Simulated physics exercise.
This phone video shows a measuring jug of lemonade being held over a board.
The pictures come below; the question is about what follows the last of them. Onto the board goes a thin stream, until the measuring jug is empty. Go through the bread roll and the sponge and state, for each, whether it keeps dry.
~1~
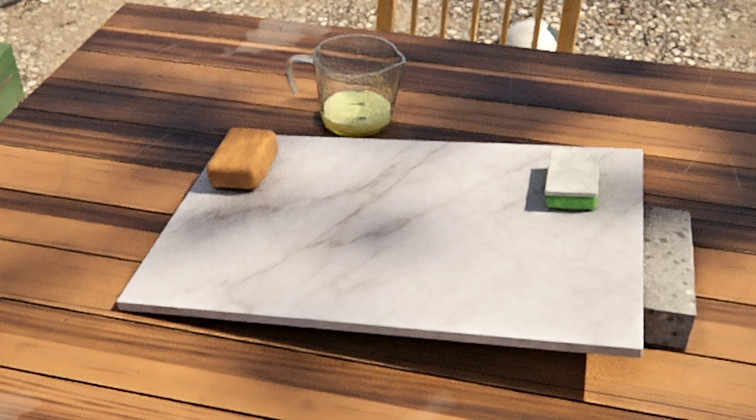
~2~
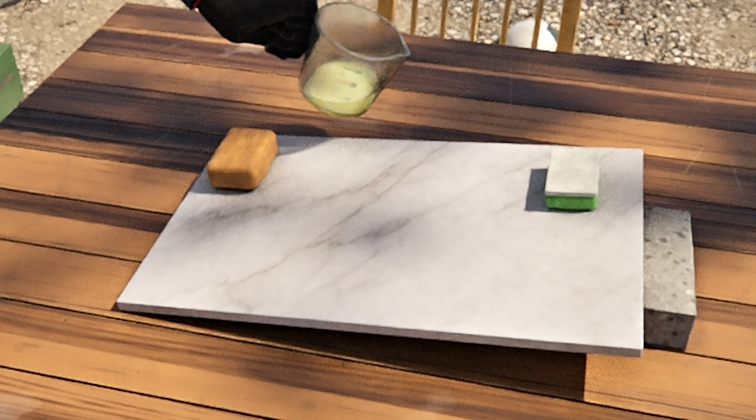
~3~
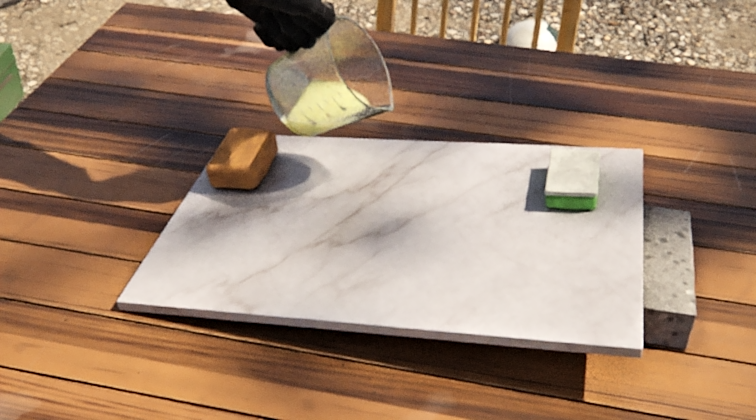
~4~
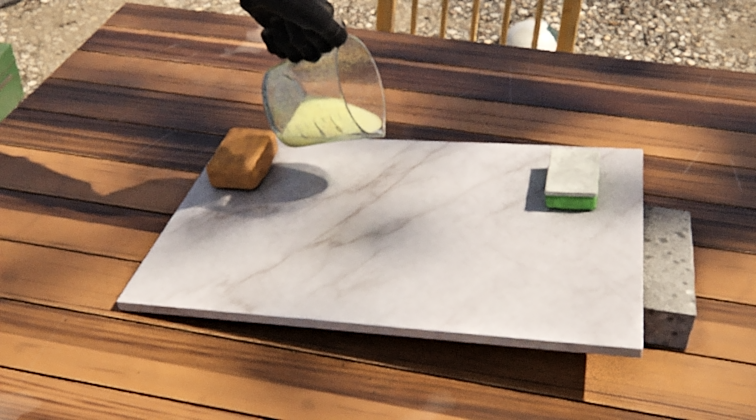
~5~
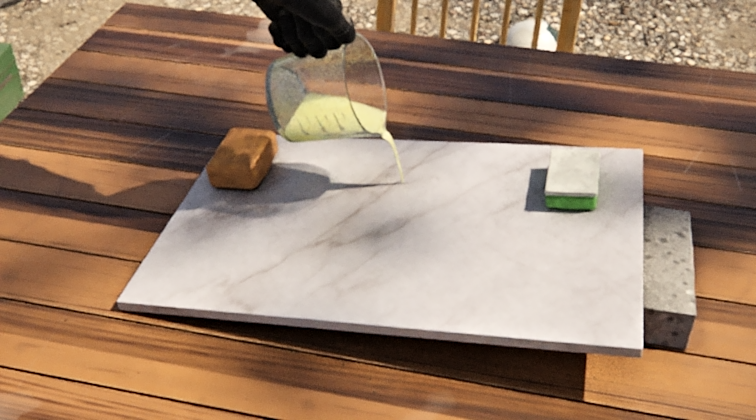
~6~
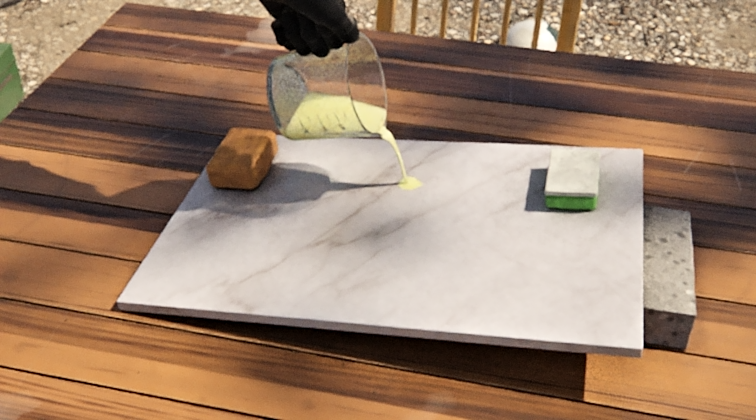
Bread roll - gets wet; sponge - keeps dry.
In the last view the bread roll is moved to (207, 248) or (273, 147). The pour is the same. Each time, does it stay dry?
Try 1 - it is not hit; try 2 - it gets hit.
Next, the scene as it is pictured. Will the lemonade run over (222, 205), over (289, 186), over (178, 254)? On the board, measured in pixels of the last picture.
The first point is inside the spill, the next one is inside the spill, and the last one is outside the spill.
Soon after, it runs down to the left; the bread roll is dry; the sponge is dry.
Later, it runs down to the left and off the end; the bread roll is wet; the sponge is dry.
In the end, it runs down to the left and off the end; the bread roll is wet; the sponge is dry.
